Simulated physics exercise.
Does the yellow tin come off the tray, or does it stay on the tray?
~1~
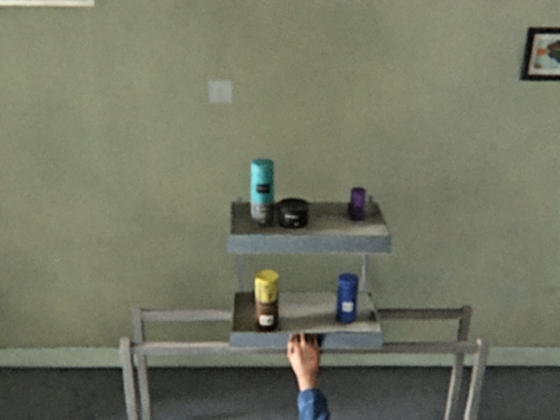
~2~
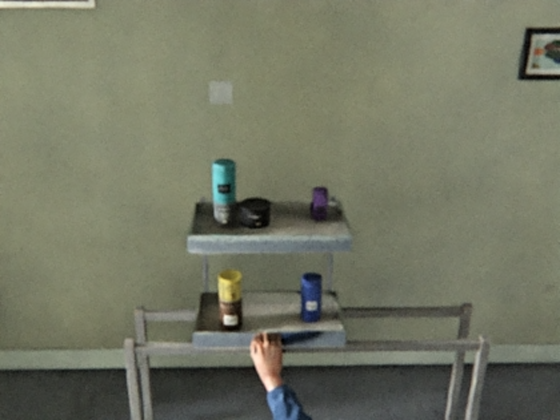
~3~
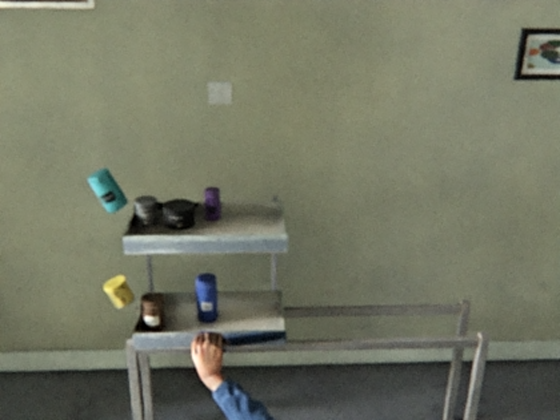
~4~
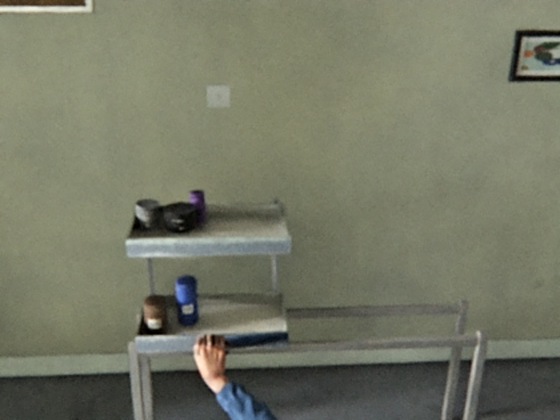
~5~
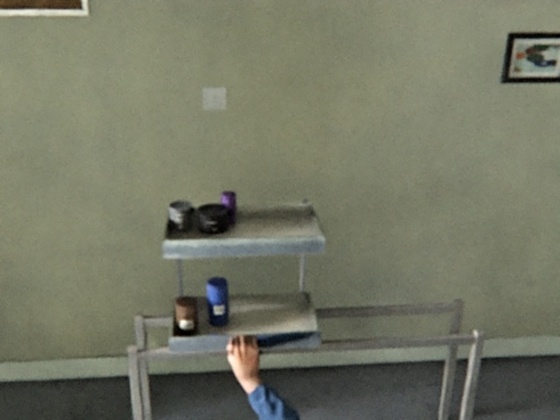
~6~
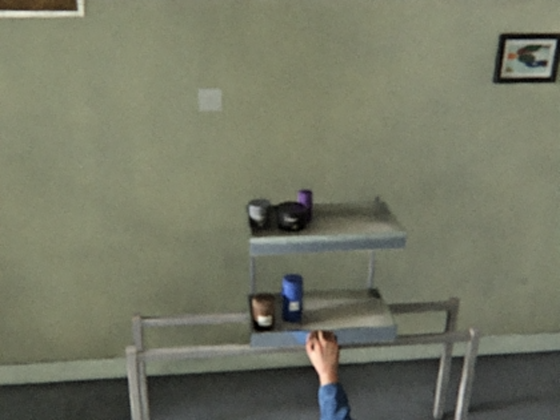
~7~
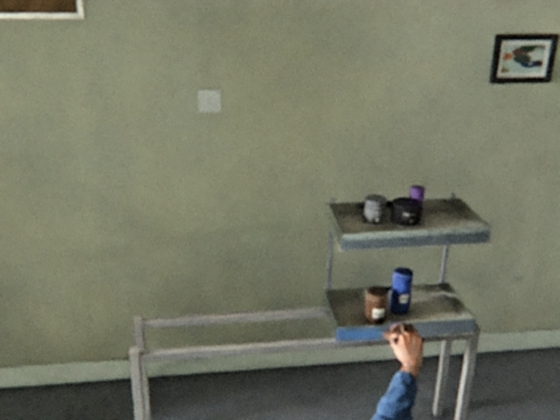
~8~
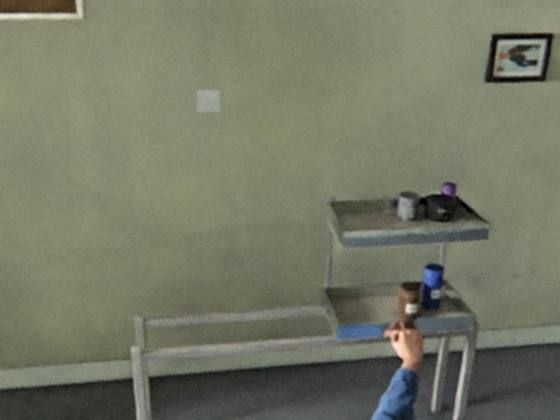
The yellow tin comes off the tray, flying off the left side as the tray reaches the left end of the frame.
